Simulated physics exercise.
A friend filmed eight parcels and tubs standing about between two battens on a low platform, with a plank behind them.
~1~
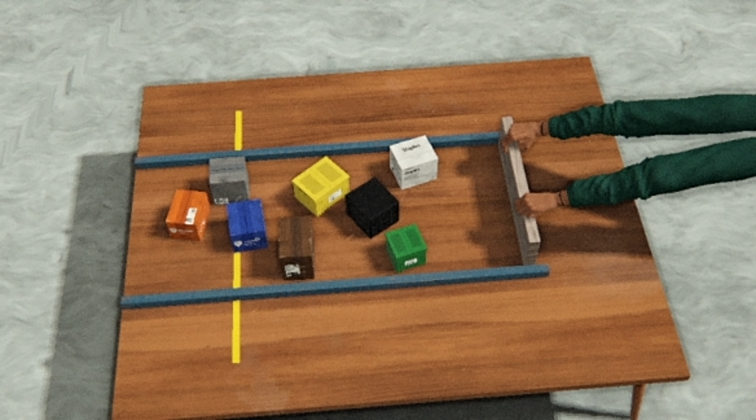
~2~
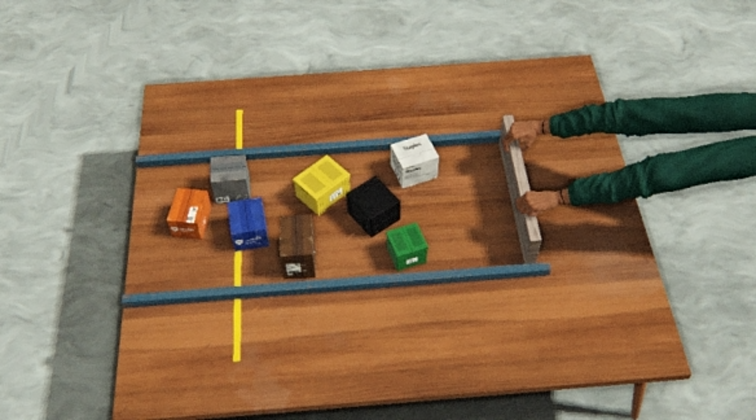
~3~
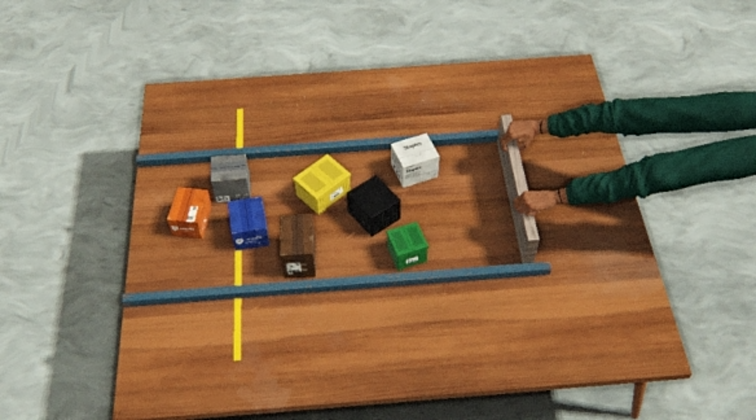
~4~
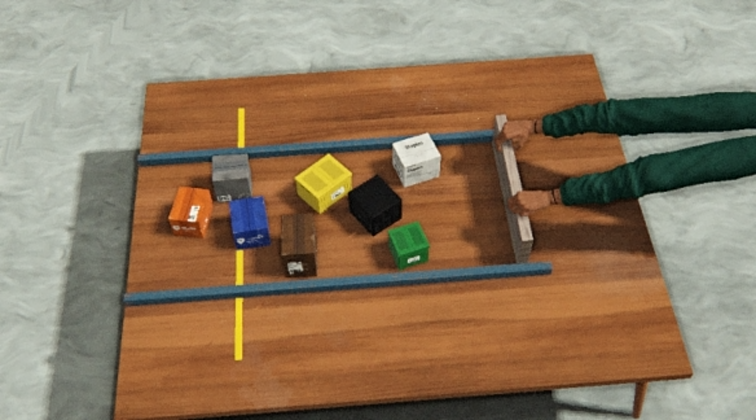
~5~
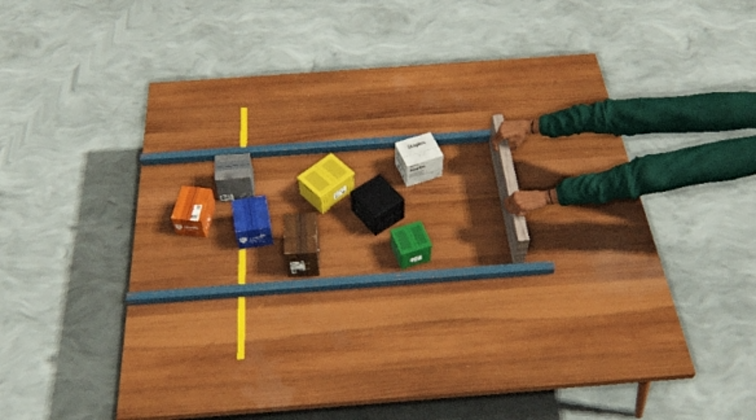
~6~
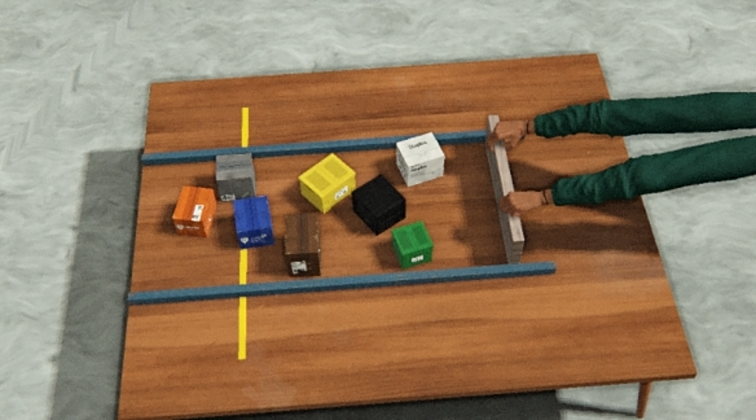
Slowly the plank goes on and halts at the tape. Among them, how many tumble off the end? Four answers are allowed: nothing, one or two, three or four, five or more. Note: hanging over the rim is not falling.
Nothing falls off.
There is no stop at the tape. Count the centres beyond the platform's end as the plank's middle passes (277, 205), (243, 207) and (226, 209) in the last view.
The counts would come out as 0, 0 and 1.
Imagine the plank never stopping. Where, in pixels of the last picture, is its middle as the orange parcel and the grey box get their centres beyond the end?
First one: Around (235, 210). Other one: Around (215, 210).
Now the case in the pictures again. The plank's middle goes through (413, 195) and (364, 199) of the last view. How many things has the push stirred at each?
The number moved is 2 and then 4.
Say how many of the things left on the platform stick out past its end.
The tally is 1.
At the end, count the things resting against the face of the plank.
All in all, 3.
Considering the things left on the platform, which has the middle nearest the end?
Orange parcel, foremost.
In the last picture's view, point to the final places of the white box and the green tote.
Middles: Around (224, 163) and around (226, 257).
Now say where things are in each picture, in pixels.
The first frame shows orange parcel (189, 215); grey box (230, 181); blue box (247, 226); plank (518, 190); tape (237, 224).
The second frame shows grey box (231, 179); brown parcel (298, 247).
The third frame shows blue box (249, 224); yellow tote (323, 185).
The fourth frame shows orange parcel (191, 213); green tote (408, 246).
The fifth frame shows grey box (235, 177); white box (419, 160).
The sixth frame shows orange parcel (195, 212); grey box (236, 178); blue box (254, 223); plank (503, 189); tape (244, 221).
Soon after, none off yet; orange parcel at rest near (195, 212); grey box at rest near (236, 178); blue box at rest near (254, 223).
Then, none off yet; orange parcel at rest near (195, 212); grey box moved a little near (231, 179); blue box moved a little near (249, 224).
At rest, the number that fall off is zero.
